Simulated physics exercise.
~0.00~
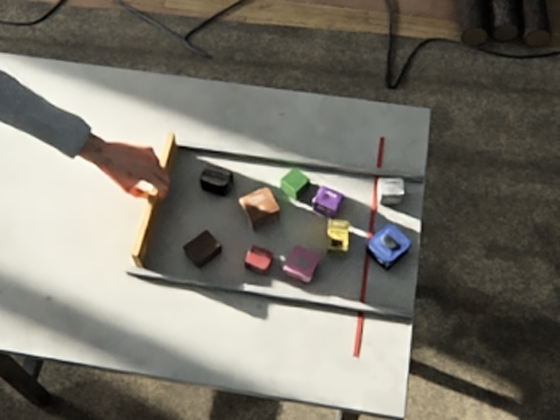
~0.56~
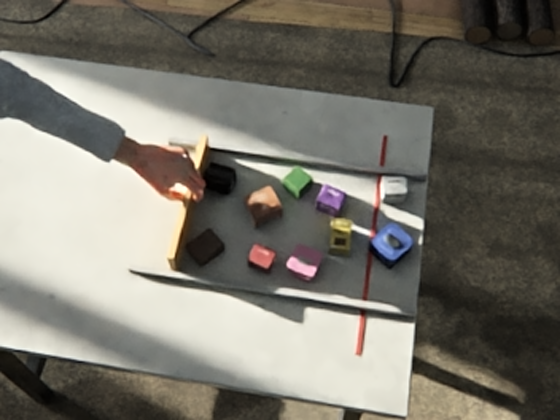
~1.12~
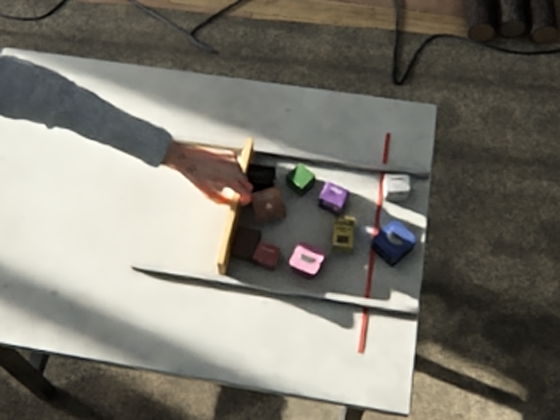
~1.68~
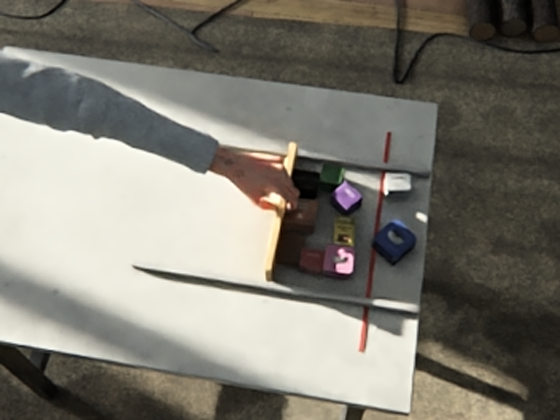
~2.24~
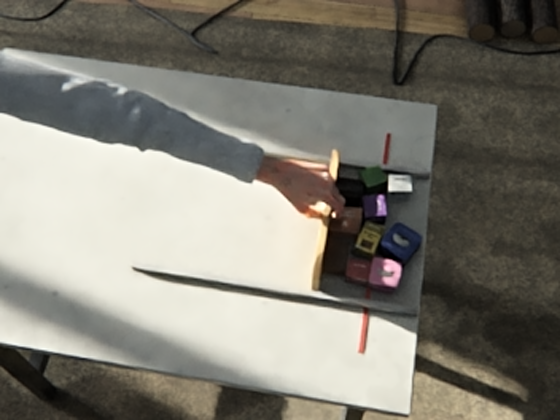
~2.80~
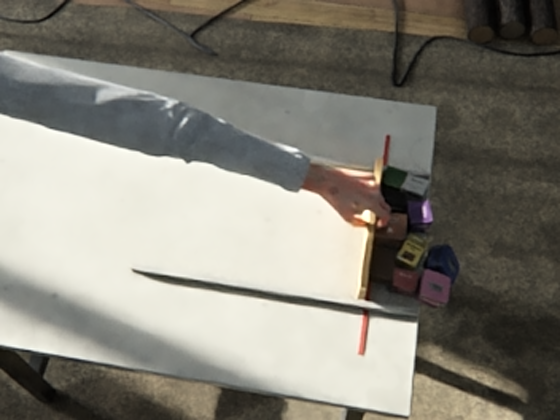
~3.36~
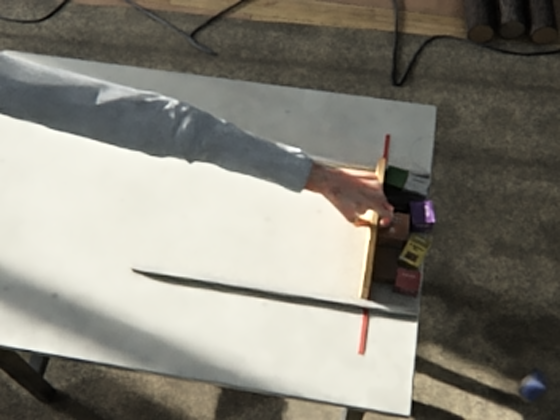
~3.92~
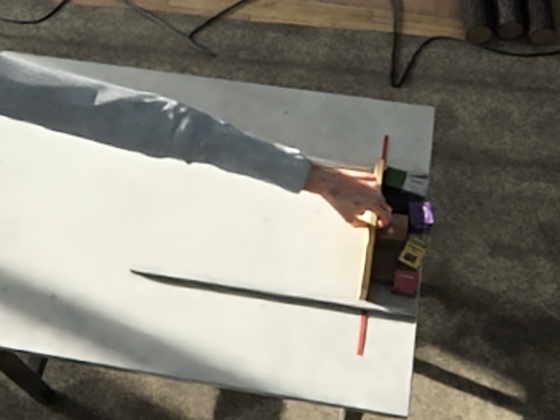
The clip shows a hand pushing an upright board rightward across a table, gathering scattered colourful blocks and sweeping them toward the edge, until the board stops at the red tape; the blue and pink ones drop off while the others stay perched at the edge.
